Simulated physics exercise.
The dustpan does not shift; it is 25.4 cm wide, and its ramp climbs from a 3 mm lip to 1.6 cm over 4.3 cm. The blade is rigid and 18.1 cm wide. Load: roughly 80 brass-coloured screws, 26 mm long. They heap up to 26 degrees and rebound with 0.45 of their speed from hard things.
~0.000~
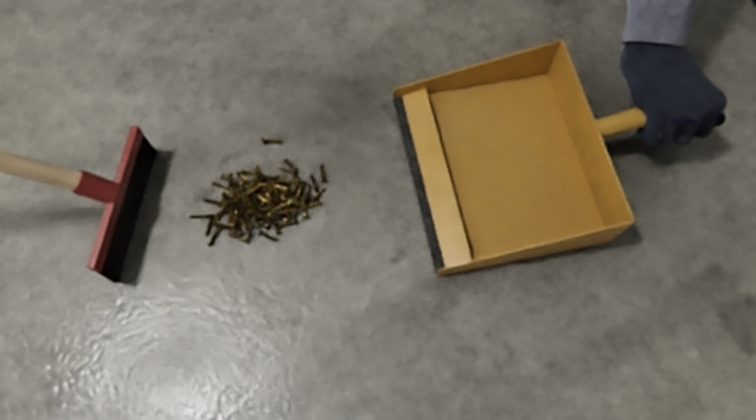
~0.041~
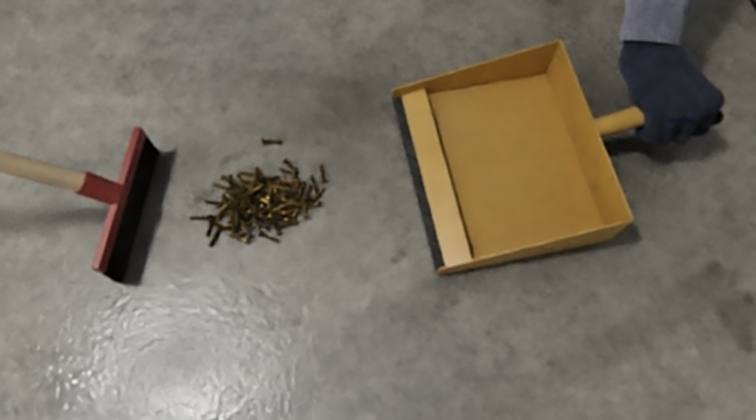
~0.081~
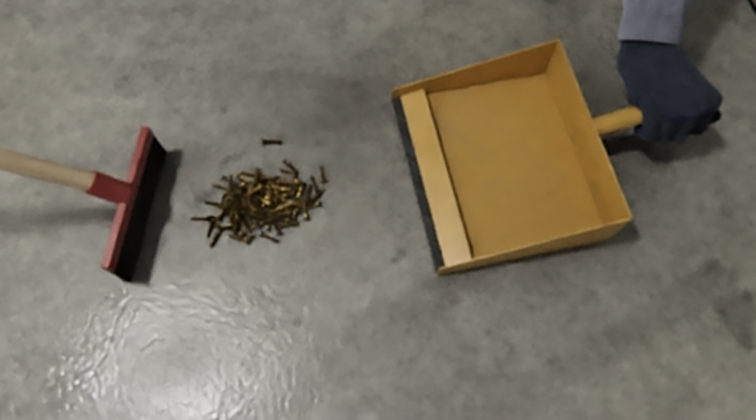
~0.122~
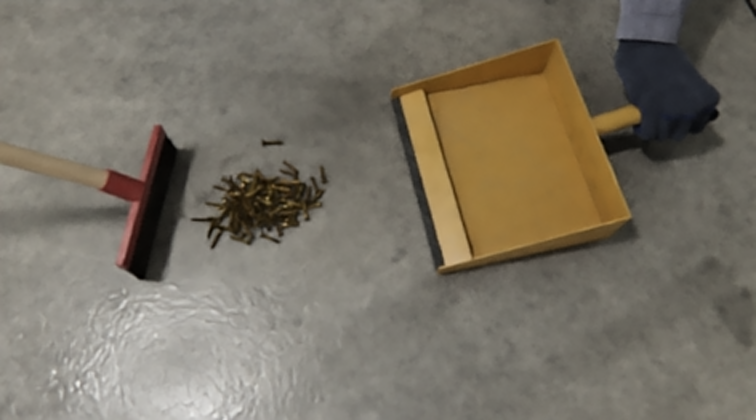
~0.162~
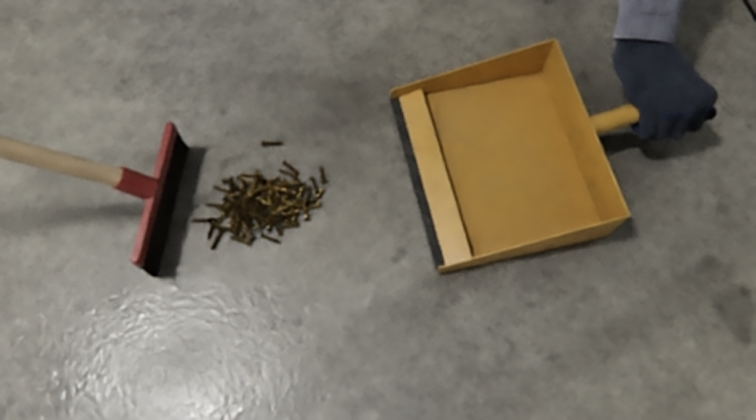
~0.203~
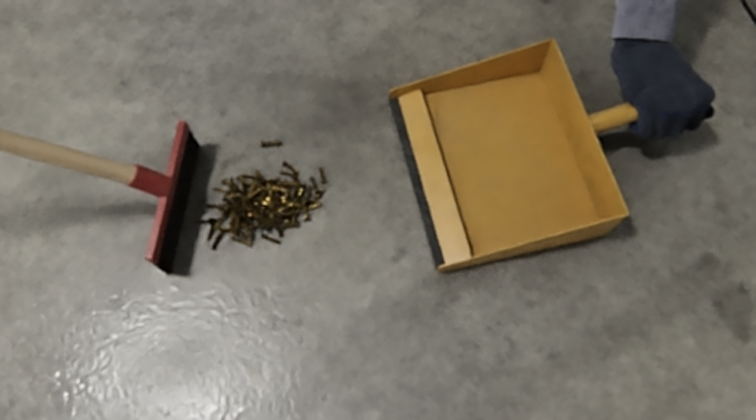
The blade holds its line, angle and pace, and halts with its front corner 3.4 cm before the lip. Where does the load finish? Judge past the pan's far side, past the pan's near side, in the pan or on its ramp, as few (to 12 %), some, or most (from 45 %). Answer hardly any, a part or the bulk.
Far side: Hardly any, near side: Hardly any, pan: Hardly any.
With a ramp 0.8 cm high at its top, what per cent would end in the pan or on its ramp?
It would be near 0 per cent.
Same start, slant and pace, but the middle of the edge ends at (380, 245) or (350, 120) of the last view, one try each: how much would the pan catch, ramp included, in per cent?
Some 0 and 0 per cent.
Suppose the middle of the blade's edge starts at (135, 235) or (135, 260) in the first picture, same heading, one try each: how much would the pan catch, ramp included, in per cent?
Some 0 and 5 per cent.
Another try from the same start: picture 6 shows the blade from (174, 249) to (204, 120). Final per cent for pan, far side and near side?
Pan 0, far 0, near 0.
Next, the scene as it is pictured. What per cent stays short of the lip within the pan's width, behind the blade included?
About 100 per cent.
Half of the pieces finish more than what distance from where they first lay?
Some 16 cm.
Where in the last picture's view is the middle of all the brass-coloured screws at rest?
Near (380, 185).
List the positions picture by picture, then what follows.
The first picture shows blade from (96, 267) to (138, 133), moved 0.0 cm, 0 of the pieces shifted so far; middle of the pieces at (257, 199); pan at (511, 164).
The second picture shows blade from (100, 268) to (141, 134), moved 0.3 cm, 0 of the pieces shifted so far; middle of the pieces at (257, 200).
The third picture shows blade from (110, 267) to (148, 134), moved 1.2 cm, 0 of the pieces shifted so far; middle of the pieces at (258, 200).
The fourth picture shows blade from (124, 265) to (160, 132), moved 2.7 cm, 0 of the pieces shifted so far; middle of the pieces at (258, 201).
The fifth picture shows blade from (138, 262) to (172, 130), moved 4.2 cm, 0 of the pieces shifted so far; middle of the pieces at (258, 202).
The sixth picture shows blade from (153, 259) to (185, 128), moved 5.8 cm, 0 of the pieces shifted so far; middle of the pieces at (258, 202); pan at (507, 161). The blade's pace is about 0.38 m/s, heading 5 degrees away from the viewer's side.
After 0.50 s, middle of the blade 18 cm from the lip; 0 % over the lip, far side 0 %, near side 0 %.
Then, at 0.71 s, middle of the blade 10 cm from the lip; 0 % over the lip, far side 0 %, near side 0 %.
After 1.02 s, middle of the blade 6 cm from the lip; 0 % over the lip, far side 0 %, near side 0 %.
By 1.3 s all is still; far side 0 %, near side 0 %, pan 0 %, in front of the lip or behind the blade 100 %.
